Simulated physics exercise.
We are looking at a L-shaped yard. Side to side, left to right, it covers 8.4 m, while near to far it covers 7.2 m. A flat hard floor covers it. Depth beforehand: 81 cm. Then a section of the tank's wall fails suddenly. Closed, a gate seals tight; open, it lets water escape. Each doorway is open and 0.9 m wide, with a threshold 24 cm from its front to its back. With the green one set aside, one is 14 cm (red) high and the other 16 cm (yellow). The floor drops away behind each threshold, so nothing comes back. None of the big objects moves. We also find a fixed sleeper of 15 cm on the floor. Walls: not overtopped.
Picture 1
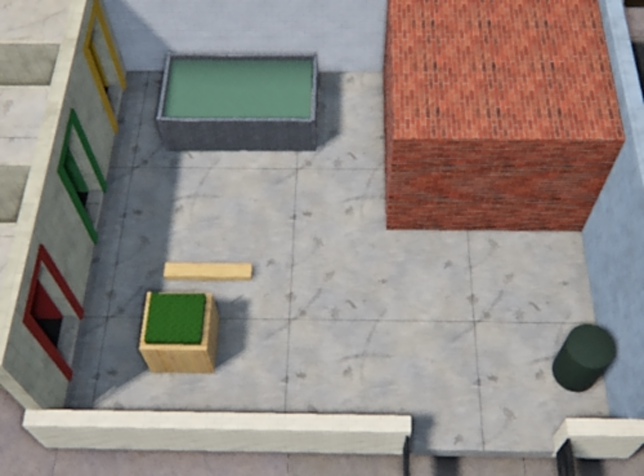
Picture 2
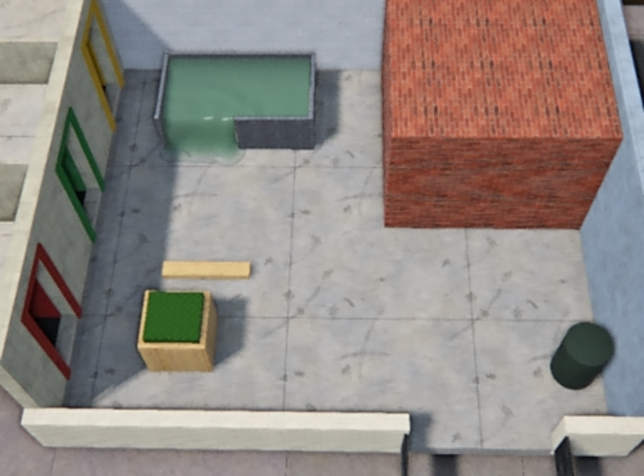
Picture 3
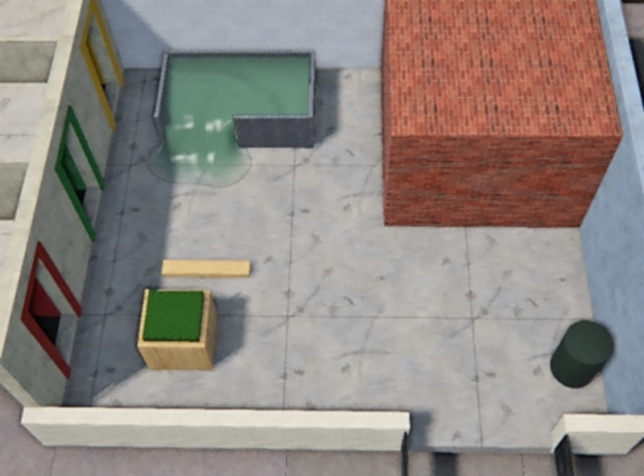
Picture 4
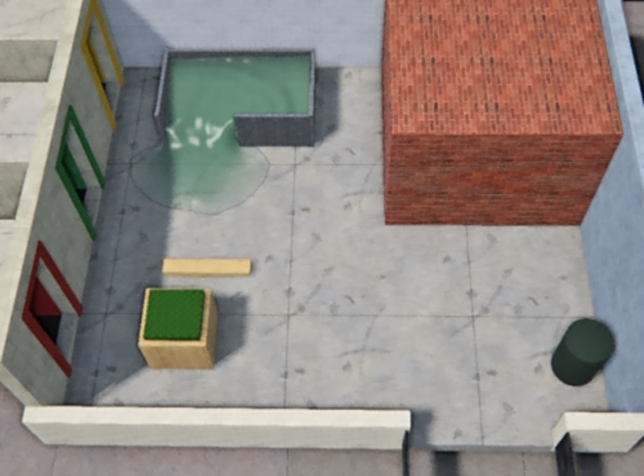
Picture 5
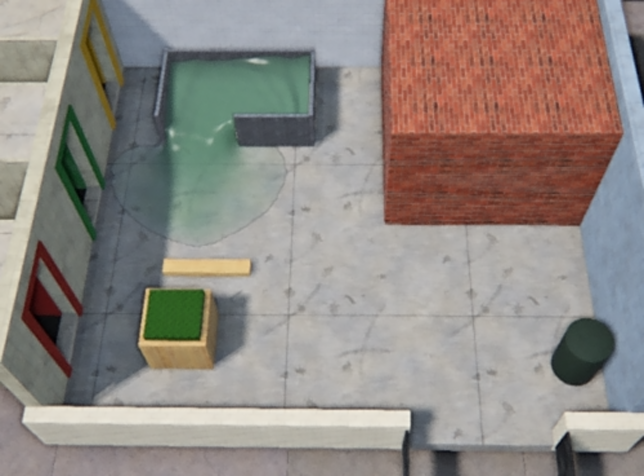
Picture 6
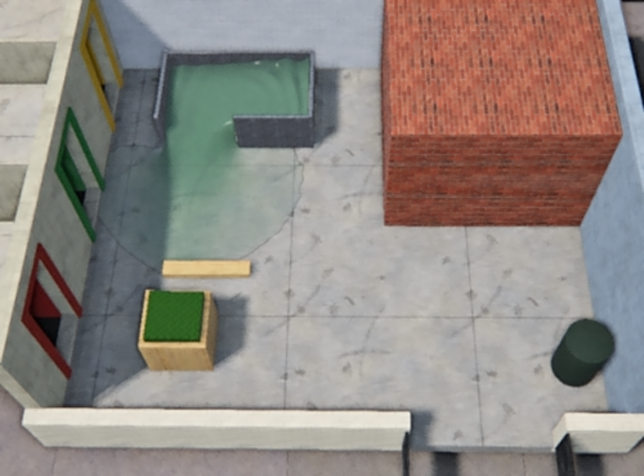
Greenish water pours from a gap in the tank's front and spreads across the grey floor.
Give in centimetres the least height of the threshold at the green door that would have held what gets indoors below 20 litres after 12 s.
19 cm.
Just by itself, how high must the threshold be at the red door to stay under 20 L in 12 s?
At red, roughly 15 cm.
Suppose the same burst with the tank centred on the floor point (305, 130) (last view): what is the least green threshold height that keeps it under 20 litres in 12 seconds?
Then it needs to be around 10.0 cm high.
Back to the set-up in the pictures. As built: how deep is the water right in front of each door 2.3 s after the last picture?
In cm: Green 16, red 19, yellow 1.
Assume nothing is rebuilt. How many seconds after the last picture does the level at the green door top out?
That happens close to 1.0 s on the clock.
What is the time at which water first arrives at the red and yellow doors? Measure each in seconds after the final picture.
Red: 0.6 s, yellow: 2.0 s.
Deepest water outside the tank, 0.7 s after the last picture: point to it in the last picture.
(187, 150).
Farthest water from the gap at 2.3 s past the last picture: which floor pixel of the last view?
Front tip: Approx. (437, 429) px.
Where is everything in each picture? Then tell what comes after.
In the first frame, the tank at (239, 89) is whole and still, 81 cm deep; the green door at (85, 183) is dry.
In the second frame, the gap is at (201, 138), the front 0.3 m out at (223, 161); the back of the tank holds 81 cm.
In the third frame, the gap is at (201, 137), the front 0.8 m out at (207, 182); the back of the tank holds 80 cm.
In the fourth frame, the gap is at (202, 137), the front 1.4 m out at (197, 209); the back of the tank holds 71 cm.
In the fifth frame, the gap is at (202, 137), the front 2.1 m out at (190, 241); the back of the tank holds 68 cm.
In the sixth frame, water pours out at (201, 138) and has run 2.5 m, to (159, 267); about 6 cm deep outside, 68 cm at the back; the green door at (82, 181), 2.3 m from the gap, is still 0.1 m from the nearest water.
Then, 0.7 s after the last picture water covers 35 % of the floor, deepest (42 cm) near (187, 150); 23 cm at the green door, 0 litres in over its 11 cm threshold.
Then, 2.3 s after the last picture water covers 55 % of the floor, deepest (42 cm) near (63, 414); 16 cm at the green door, 70 litres in over its 11 cm threshold.
Then, 11.3 s after the last picture water covers 100 % of the floor, deepest (12 cm) near (390, 429); 6 cm at the green door, 80 litres in over its 11 cm threshold.
At the green door as built, the water peaked near 24 cm, 0.9 s after the last picture.
With a threshold of 15.5 cm, 38 litres would have come in within the 12 s; with 21 cm, 10 litres. So under 20 litres takes about 19 cm.
